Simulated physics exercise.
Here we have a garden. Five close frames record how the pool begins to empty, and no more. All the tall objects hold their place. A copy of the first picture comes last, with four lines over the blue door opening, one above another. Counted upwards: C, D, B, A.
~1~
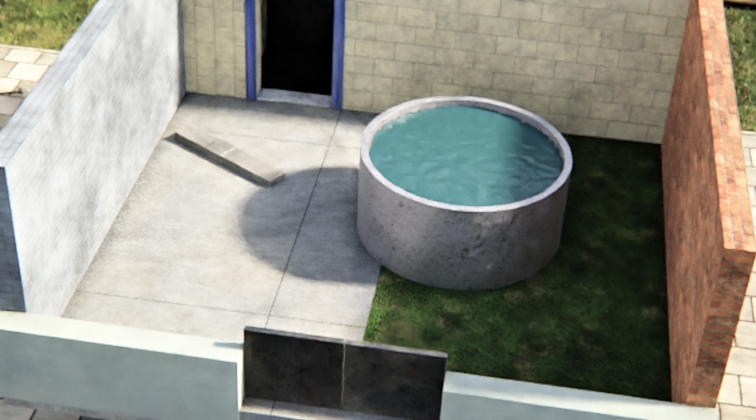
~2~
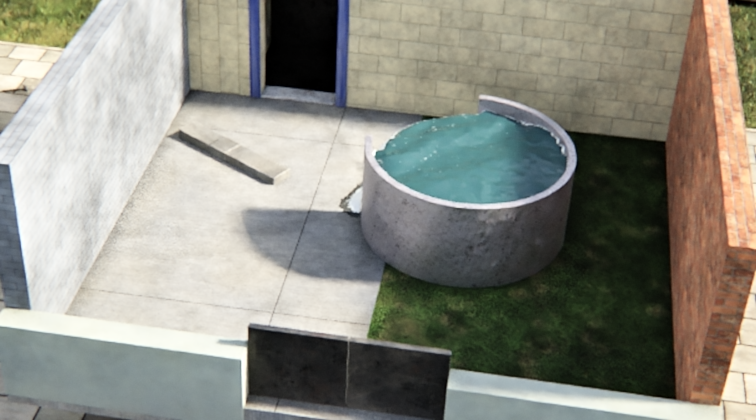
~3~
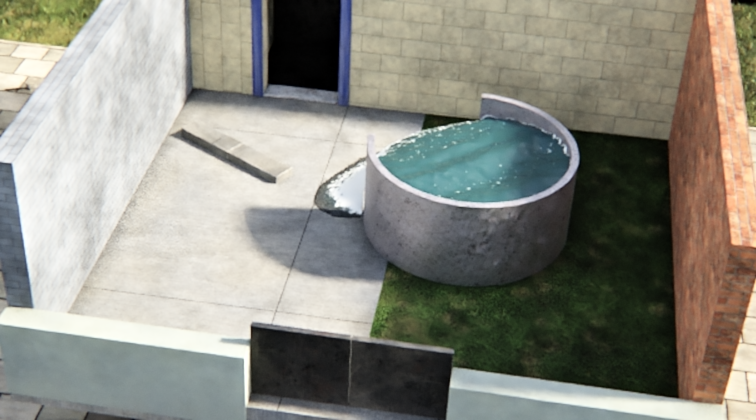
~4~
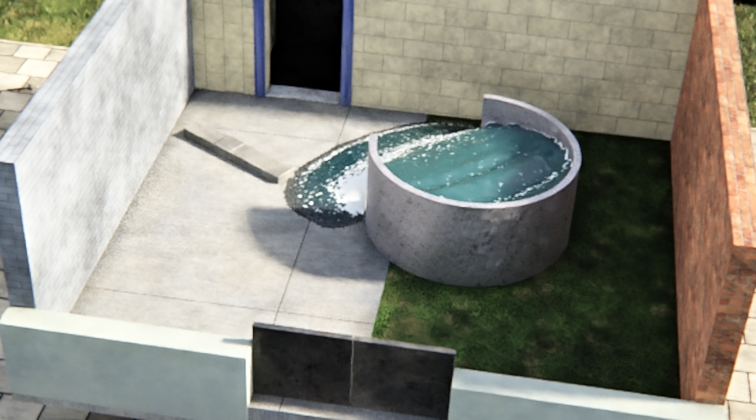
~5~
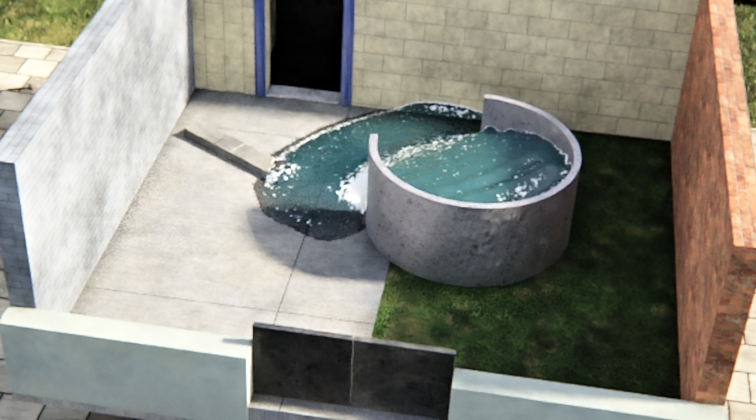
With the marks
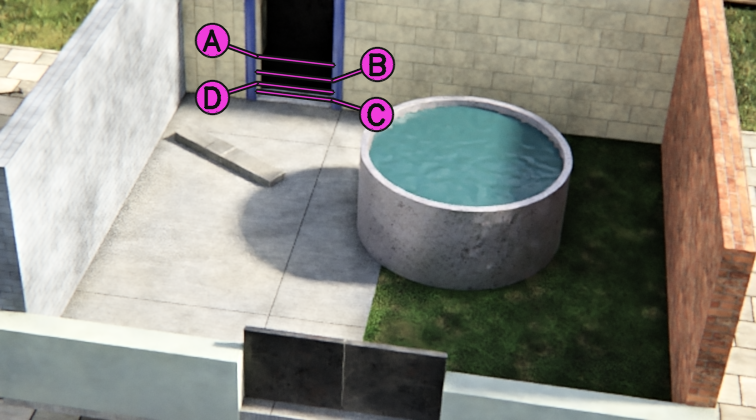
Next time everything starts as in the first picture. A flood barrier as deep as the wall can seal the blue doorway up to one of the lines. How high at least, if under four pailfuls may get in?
B will do.
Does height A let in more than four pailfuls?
No, not at all.
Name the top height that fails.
That would be D.
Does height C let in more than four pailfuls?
Yes.
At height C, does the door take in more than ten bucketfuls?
Yes, it does.
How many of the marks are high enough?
Two of them.
In magenta, A at (294, 60); B at (294, 76); C at (294, 95); D at (294, 87); from the bottom up C, D, B, A.
With A, nothing gets over.
With B, a splash gets over, under a bucket.
With C, dozens of bucketfuls pour in.
With D, about 10 bucketfuls get in.
